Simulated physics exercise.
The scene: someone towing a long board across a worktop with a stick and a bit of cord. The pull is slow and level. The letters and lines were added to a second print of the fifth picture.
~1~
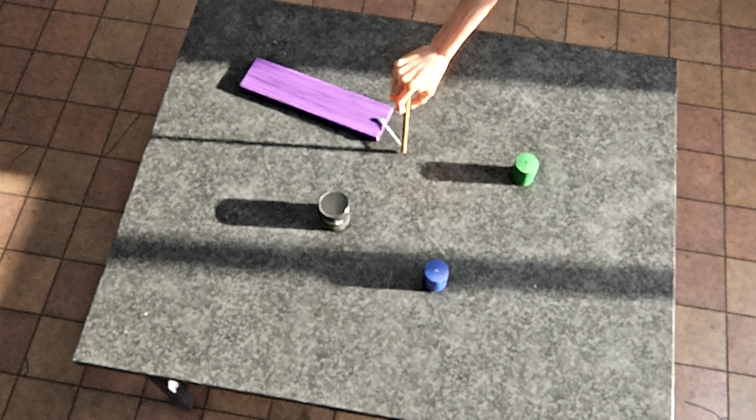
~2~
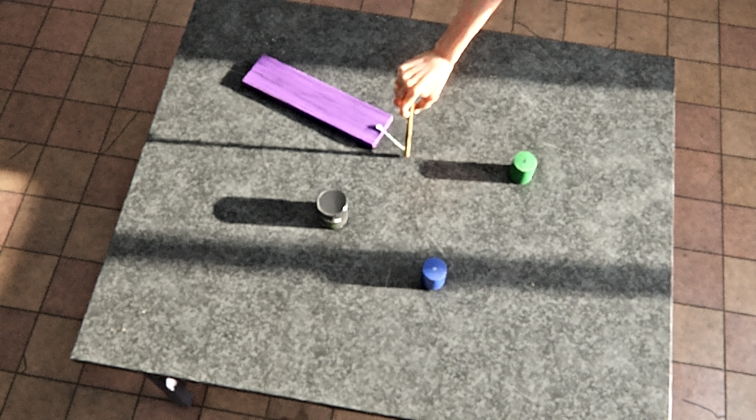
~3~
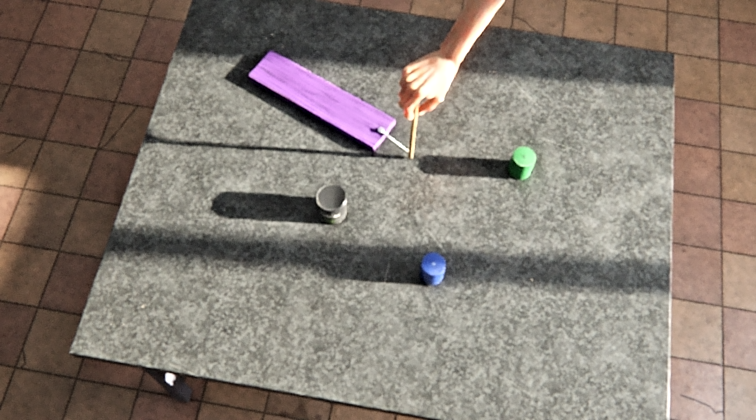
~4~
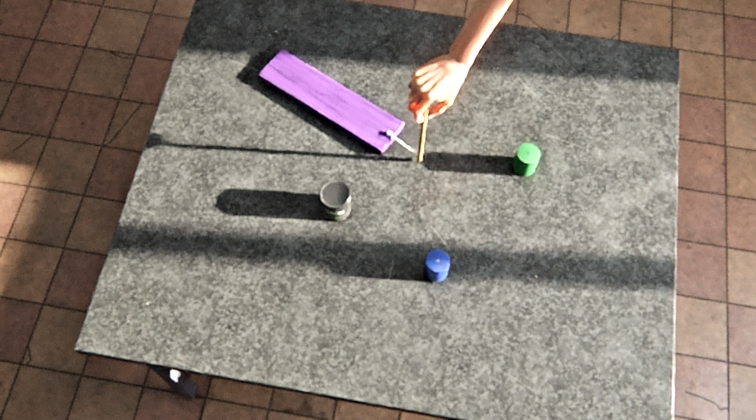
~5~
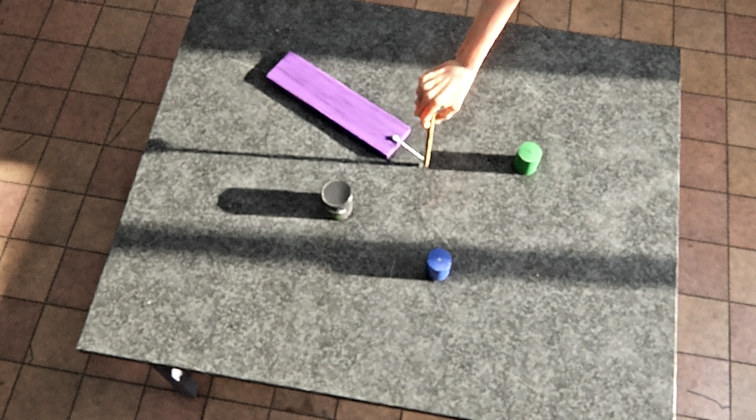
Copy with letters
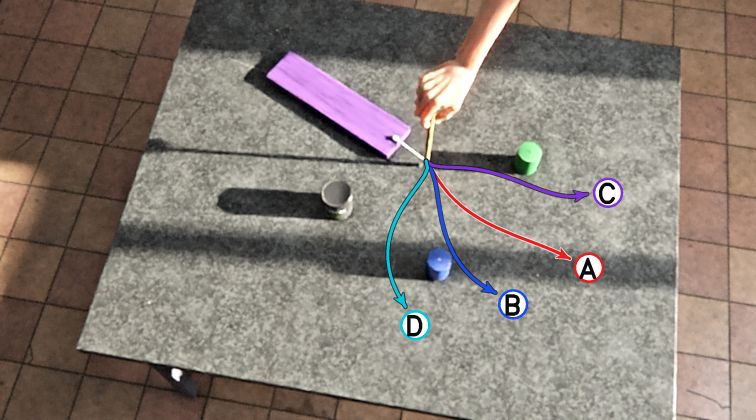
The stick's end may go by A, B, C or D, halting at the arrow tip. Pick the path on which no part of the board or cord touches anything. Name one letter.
Take A.
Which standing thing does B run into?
The blue candle.
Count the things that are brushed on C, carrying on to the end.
It touches one.
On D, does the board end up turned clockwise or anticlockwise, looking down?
On that path, clockwise.
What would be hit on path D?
It meets the black jar.
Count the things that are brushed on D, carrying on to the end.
In all, one.
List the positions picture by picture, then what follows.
In the first frame, purple board (316, 96); black jar (334, 211); blue candle (435, 276).
In the second frame, purple board (317, 98); blue candle (434, 274).
In the third frame, purple board (321, 97); black jar (332, 204).
In the fourth frame, purple board (330, 98); green candle (526, 160).
In the fifth frame, purple board (337, 101); blue candle (438, 265); green candle (527, 159); black jar (337, 200).
On the copy, A from (426, 161) via (489, 224) to (570, 259); B from (426, 161) via (446, 235) to (496, 293); C from (426, 161) via (506, 177) to (587, 194); D from (426, 161) via (392, 228) to (406, 307).
On A. First, foot of the stick (463, 208), middle of the board (379, 137).
Then, foot of the stick (522, 239), middle of the board (427, 173).
Finally, foot of the stick (575, 263), middle of the board (472, 200); nothing has been touched.
By contrast, B meets the blue candle; C meets the green candle; D meets the black jar.
